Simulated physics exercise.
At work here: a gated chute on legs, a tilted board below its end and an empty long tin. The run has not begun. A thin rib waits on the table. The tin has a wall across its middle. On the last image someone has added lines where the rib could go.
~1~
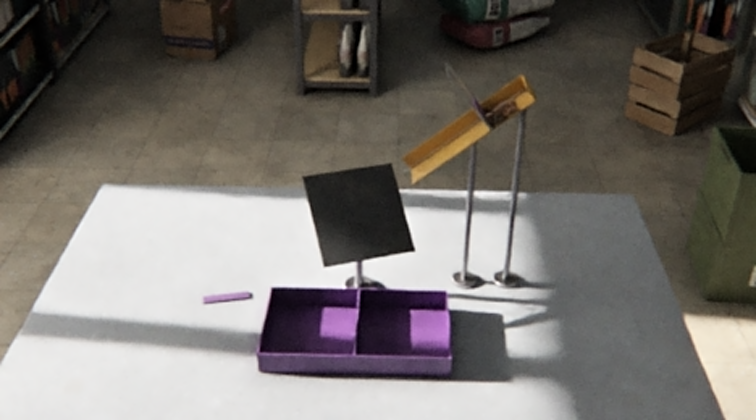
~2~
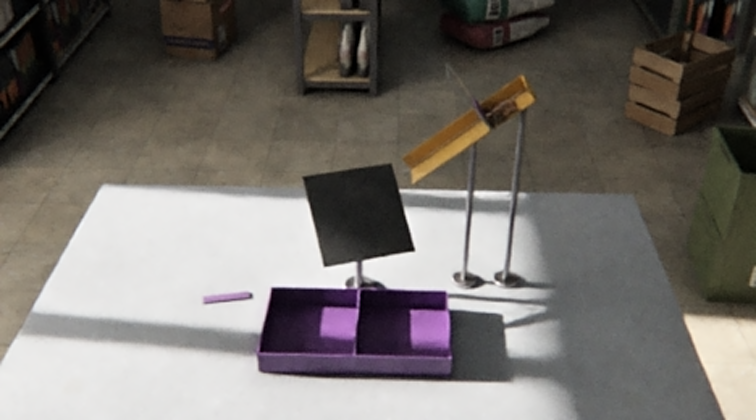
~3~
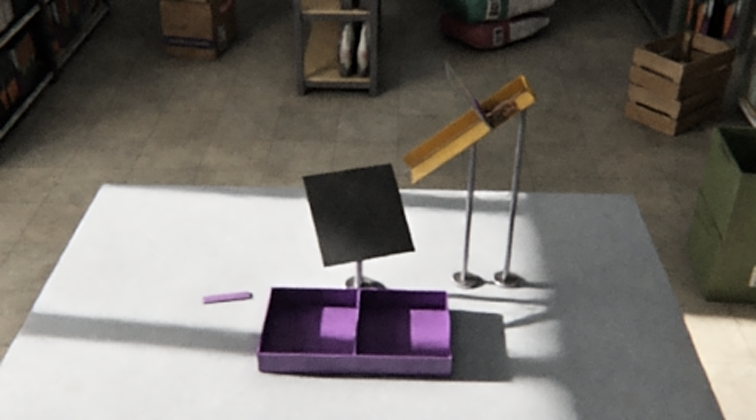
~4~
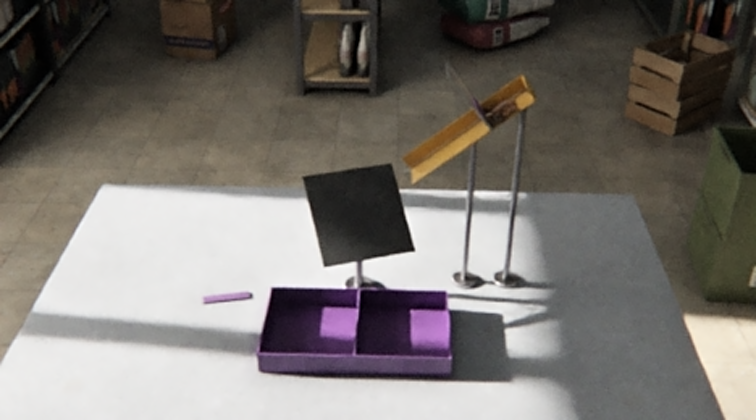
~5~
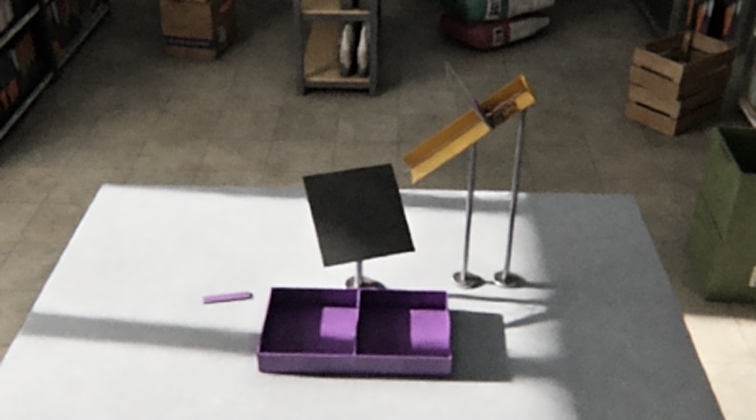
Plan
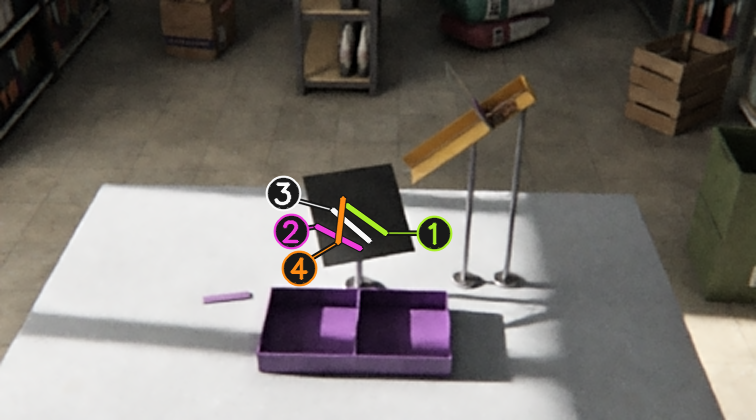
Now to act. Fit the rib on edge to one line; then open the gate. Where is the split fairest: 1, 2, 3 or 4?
Take 4.
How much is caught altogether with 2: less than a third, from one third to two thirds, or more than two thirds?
It is more than two thirds.
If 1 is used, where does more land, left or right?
The right half.
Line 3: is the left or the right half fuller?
Right.
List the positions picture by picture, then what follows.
Load behind the gate (500, 113), cereal balls; lip of the chute (412, 177), sloping fairly steeply, in the first picture.
Middle of the board (359, 213), tilted fairly steeply; middle of its low edge (371, 259); of its high edge (347, 169), in the second picture.
Front corners of the tin (257, 354) and (451, 358); front end of its middle wall (354, 356); gate still shut (477, 107), in the third picture.
Middle of the load (500, 113); lip (412, 177), in the fourth picture.
Middle of the load (500, 113); lip (412, 177), in the fifth picture.
On the marked copy, line 1 from (347, 205) to (385, 233); line 2 from (317, 226) to (360, 248); line 3 from (333, 210) to (369, 240); line 4 from (343, 198) to (338, 242).
With 1, of what is caught, about a tenth in the left half, almost all in the right.
With 2, of what is caught, just a few in the left half, almost all in the right.
With 3, of what is caught, just a few in the left half, almost all in the right.
With 4, of what is caught, roughly two thirds in the left half, roughly a third in the right.
